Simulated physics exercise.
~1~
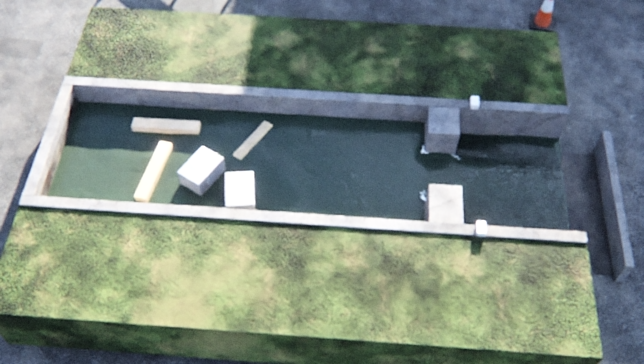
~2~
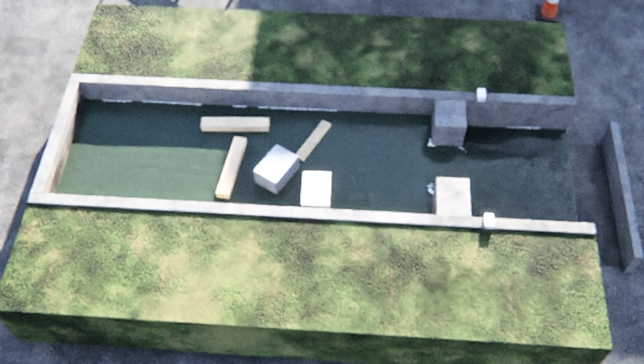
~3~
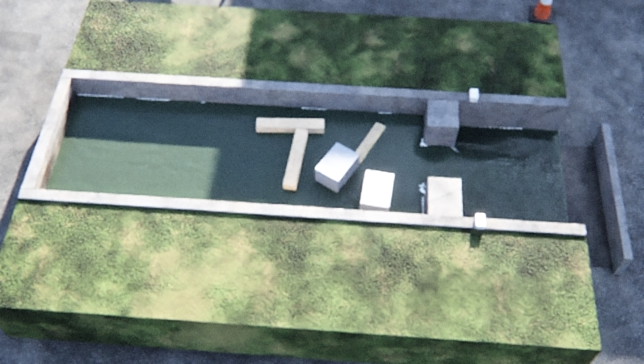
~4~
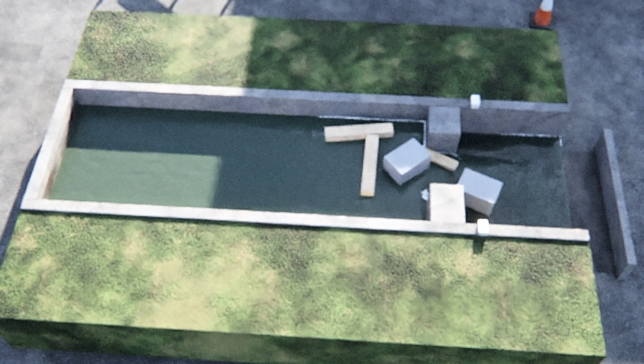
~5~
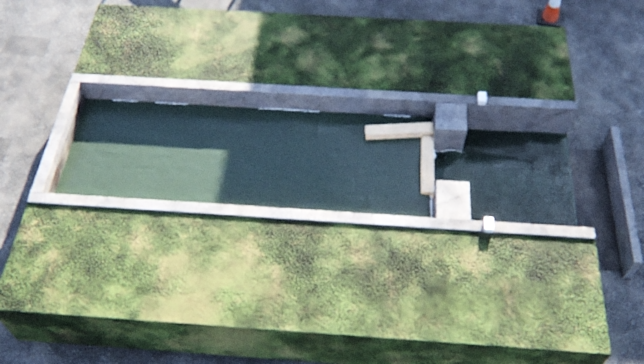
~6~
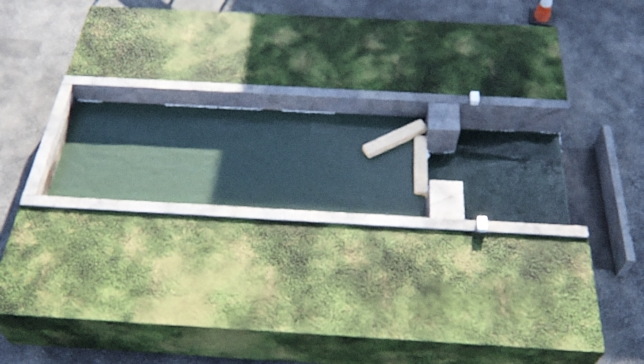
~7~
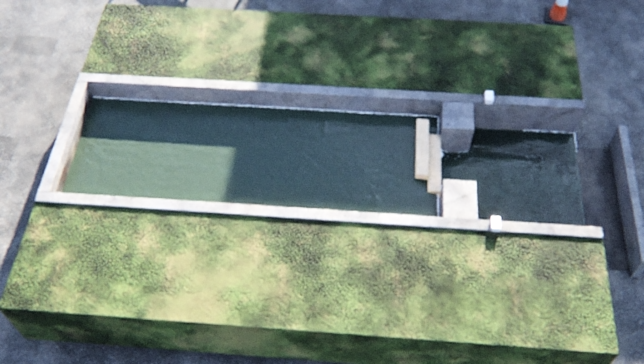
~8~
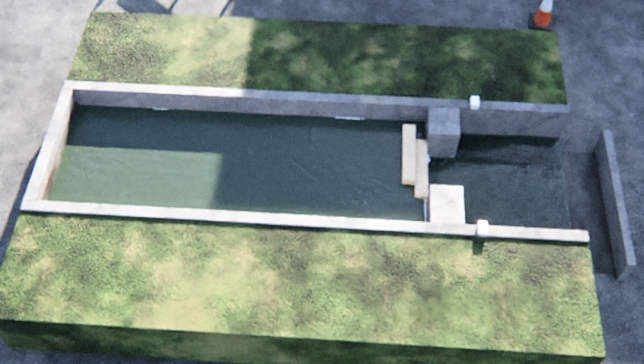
To begin with, two pale blocks and three cream-coloured bars float toward the left of a walled channel of dark water between grassy banks. All five drift steadily right, toward a gap between two fixed blocks jutting from the walls. One bar comes up against another in a rough T shape, while a floating block passes into the gap ahead of the rest. Next, both loose blocks and the smallest bar are gone from view, leaving two bars at the opening. One lies across it, and the other slowly swings round behind it. Finally, both rest side by side across the gap, with open water behind them.
